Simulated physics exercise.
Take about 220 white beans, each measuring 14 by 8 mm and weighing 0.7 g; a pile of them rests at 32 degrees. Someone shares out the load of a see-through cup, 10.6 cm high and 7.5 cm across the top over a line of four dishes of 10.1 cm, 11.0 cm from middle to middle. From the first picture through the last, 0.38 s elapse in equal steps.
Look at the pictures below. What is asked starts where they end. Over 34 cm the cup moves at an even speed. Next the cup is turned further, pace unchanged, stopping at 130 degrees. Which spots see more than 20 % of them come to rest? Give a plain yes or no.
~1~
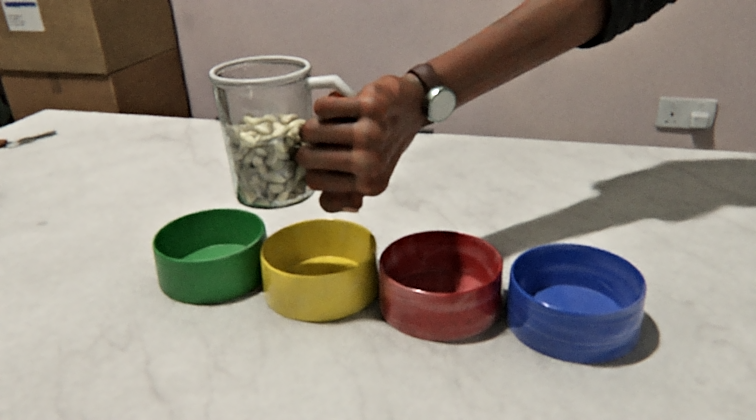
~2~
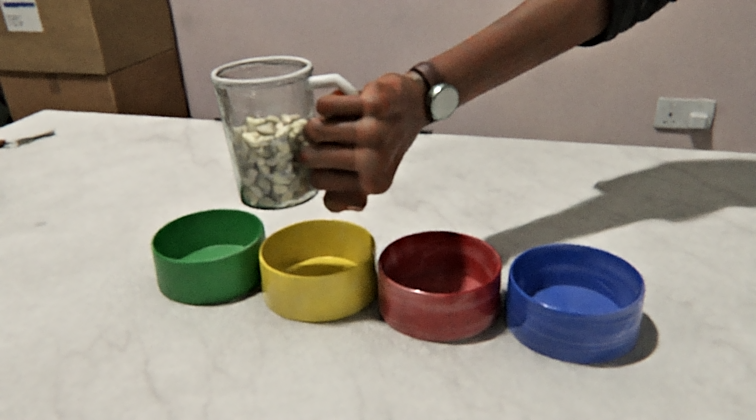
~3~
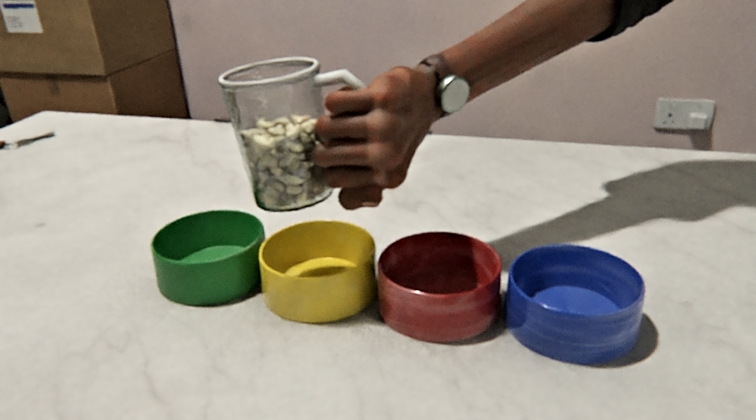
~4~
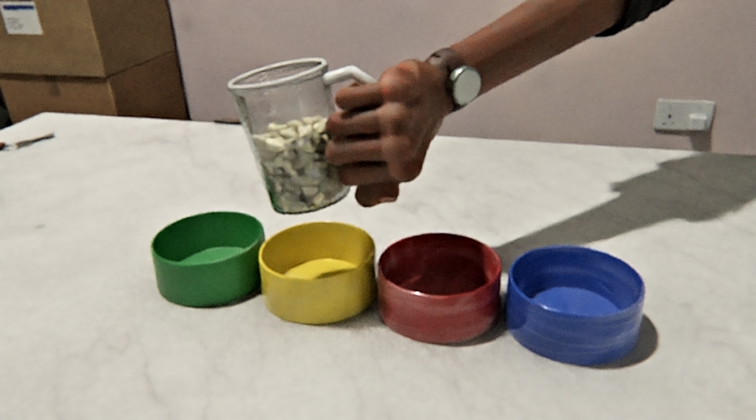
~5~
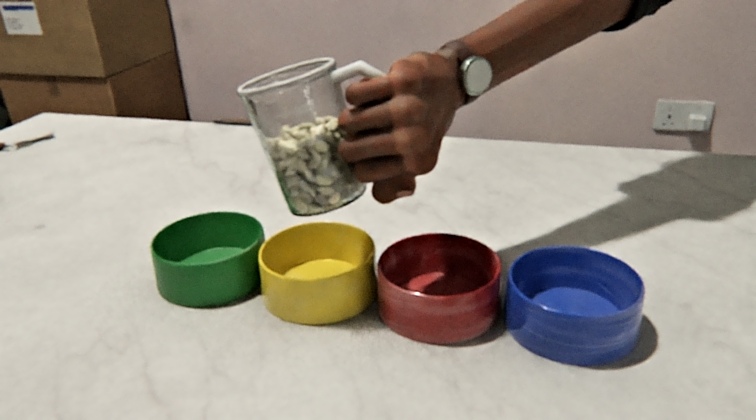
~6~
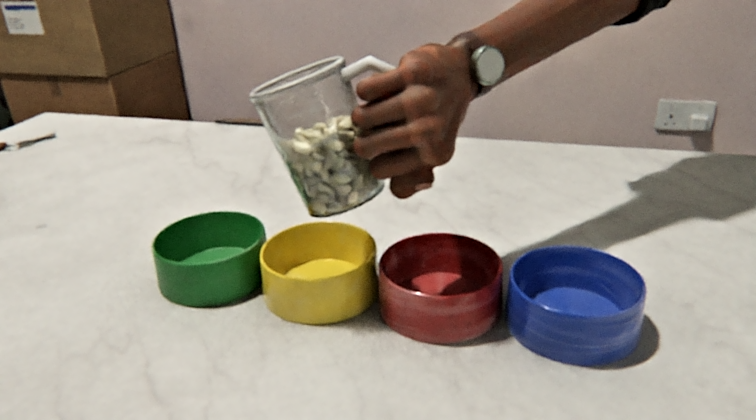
Red dish - no, blue dish - yes, green dish - no, yellow dish - no, counter - no.
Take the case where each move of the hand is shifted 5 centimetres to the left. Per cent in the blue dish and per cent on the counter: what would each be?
Blue 60, counter 20.
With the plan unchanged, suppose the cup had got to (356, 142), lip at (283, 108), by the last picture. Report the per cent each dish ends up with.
Final shares - red 0 %, blue 100 %, green 0 %, yellow 0 %.
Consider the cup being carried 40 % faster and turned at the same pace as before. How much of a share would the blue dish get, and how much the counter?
Blue: 100; counter: 0.
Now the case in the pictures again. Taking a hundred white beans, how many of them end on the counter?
5 per cent.
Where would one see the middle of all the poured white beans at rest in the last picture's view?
Approximately (577, 303) in the last picture.
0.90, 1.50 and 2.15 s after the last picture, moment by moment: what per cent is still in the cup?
Around 100 per cent at the first moment, 90 at the second and 0 at the third.
Then, 0.90 s after the last picture, tilt 71 degrees; cup holds 100 %.
Then, 1.50 s after the last picture, tilt 107 degrees; cup holds 90 %, blue 5 %.
Then, 2.15 s after the last picture, tilt 130 degrees; cup holds 0 %, red 5 %, blue 95 %.
In the end, red 5 %, blue 95 %, green 0 %, yellow 0 %, counter 5 %.
